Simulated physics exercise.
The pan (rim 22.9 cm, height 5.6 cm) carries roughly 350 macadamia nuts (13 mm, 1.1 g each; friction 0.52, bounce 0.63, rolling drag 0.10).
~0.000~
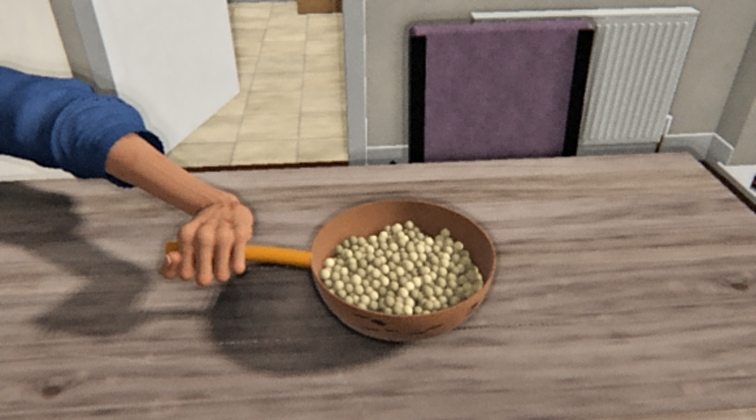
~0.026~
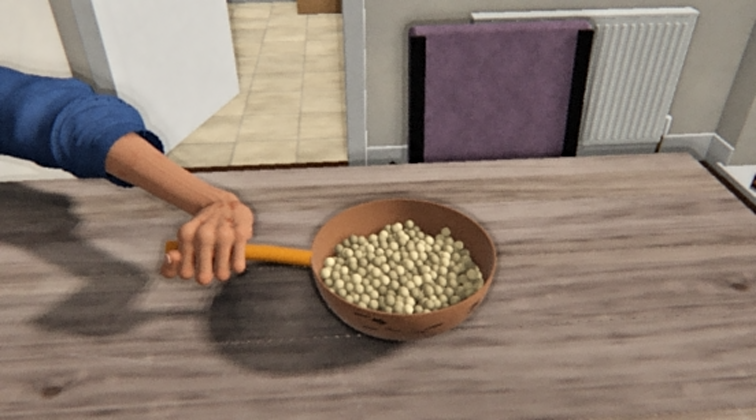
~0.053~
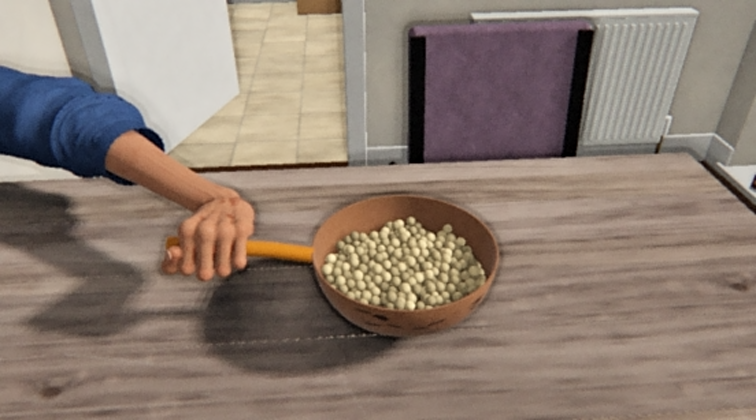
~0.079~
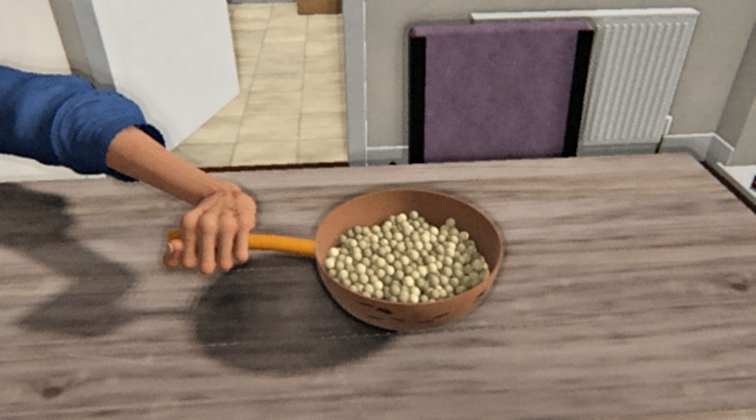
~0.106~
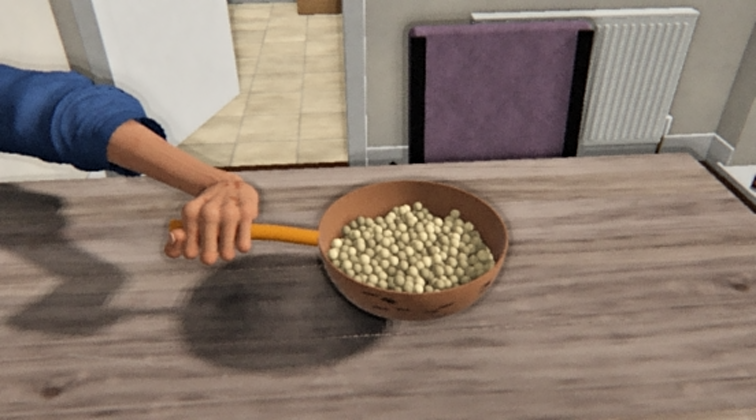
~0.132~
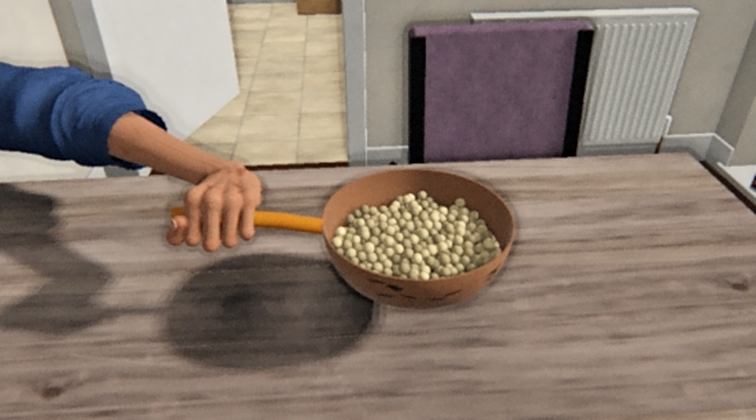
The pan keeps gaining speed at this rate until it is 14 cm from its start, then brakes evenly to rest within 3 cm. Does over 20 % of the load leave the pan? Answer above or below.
Share that leaves it, set against 20 %: Below.
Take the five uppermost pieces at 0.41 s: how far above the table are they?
Roughly 28 cm.
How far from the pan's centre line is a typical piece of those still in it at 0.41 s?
About 7.5 cm.
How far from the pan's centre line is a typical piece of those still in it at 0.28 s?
Roughly 6.5 cm.
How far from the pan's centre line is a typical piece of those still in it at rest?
About 7.5 cm.
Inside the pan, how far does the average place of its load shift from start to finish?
Some 4.0 cm.
Then, at 0.28 s, pan 100 %; middle of the pieces not yet landed near (468, 141).
Then, at 0.41 s, pan 95 %, in the air 5 %; middle of the pieces not yet landed near (499, 147).
Then, at 0.52 s, pan 95 %, in the air 5 %; middle of the pieces not yet landed near (494, 161).
After 0.63 s, pan 95 %, fallen right of where it stops 5 %; middle of the pieces not yet landed near (487, 162).
By 1.1 s all is still; pan 95 %, fallen right of where it stops 5 %.
